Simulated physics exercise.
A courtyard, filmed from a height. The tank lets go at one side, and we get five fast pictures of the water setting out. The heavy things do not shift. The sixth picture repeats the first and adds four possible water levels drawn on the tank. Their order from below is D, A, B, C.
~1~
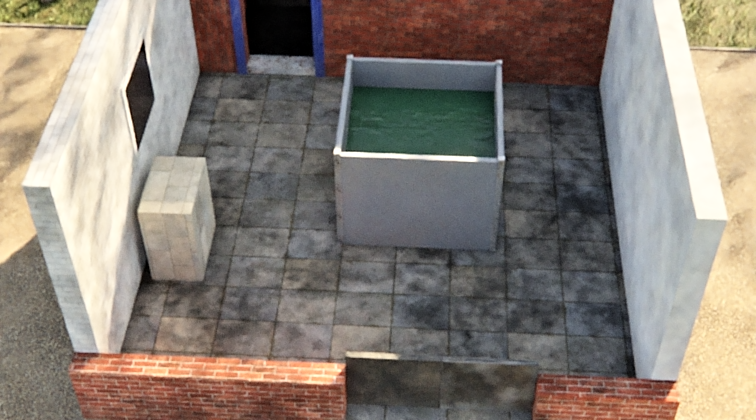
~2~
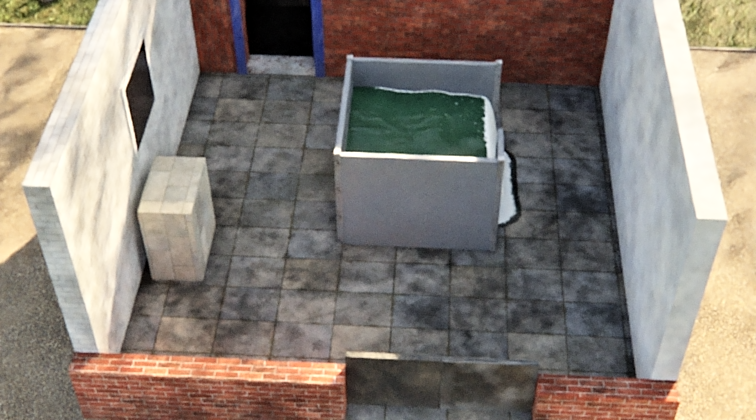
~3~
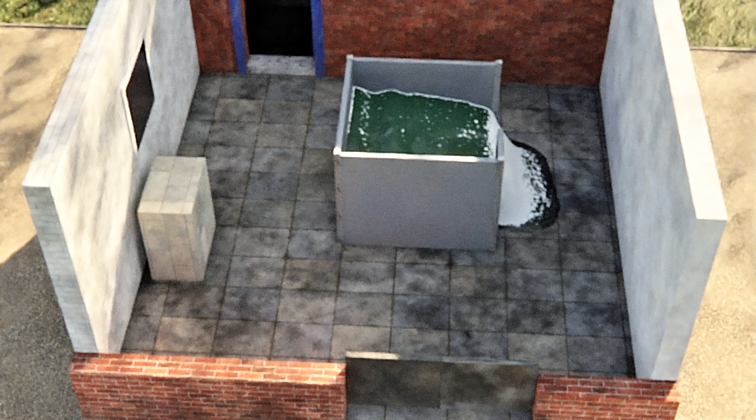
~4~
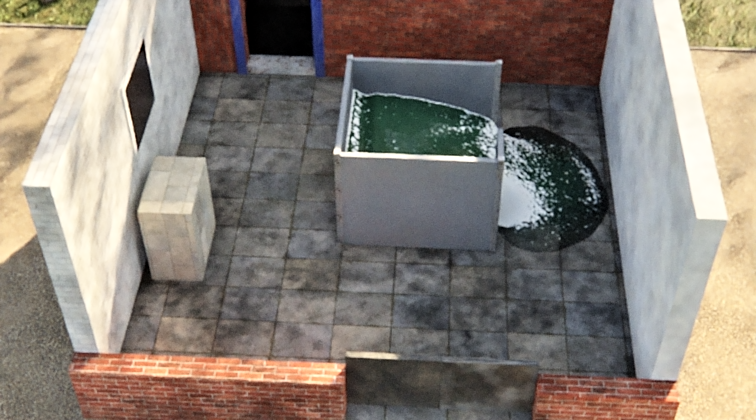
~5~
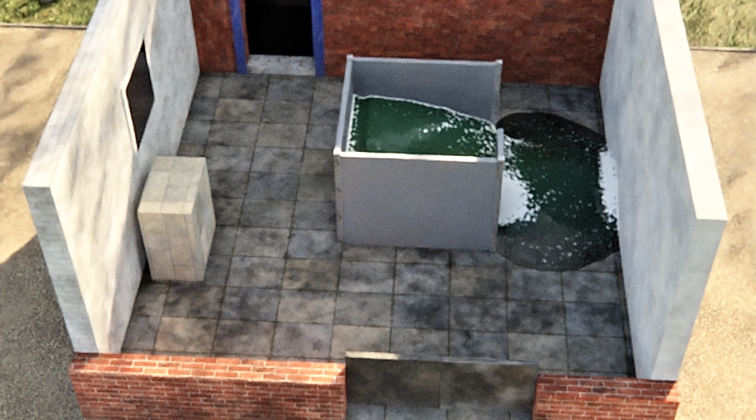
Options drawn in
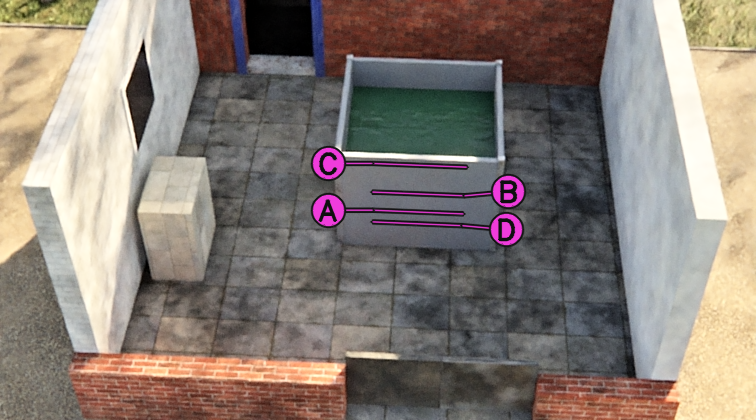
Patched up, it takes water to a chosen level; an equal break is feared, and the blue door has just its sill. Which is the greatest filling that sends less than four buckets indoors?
Go for B.
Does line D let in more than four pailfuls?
No, not at all.
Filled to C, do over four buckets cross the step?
Yes, that goes wrong.
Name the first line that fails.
Line C.
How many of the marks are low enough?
Three of the four.
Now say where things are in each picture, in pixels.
In the first picture, water in the tank at rest, its middle at (421, 131); foot of the blue doorway at (282, 74); shut gate at (441, 366).
In the second picture, front seen at (503, 218), 1 % of the ground wet.
In the third picture, front seen at (546, 217), 4 % of the ground wet.
In the fourth picture, front seen at (602, 198), 9 % of the ground wet.
In the fifth picture, front seen at (617, 239), 13 % of the ground wet.
On the marked copy, A at (417, 212); B at (418, 193); C at (419, 165); D at (417, 223); from the bottom up D, A, B, C.
With A, nothing gets over.
With B, a splash gets over, under a bucket.
With C, about 11 bucketfuls get in.
With D, nothing gets over.
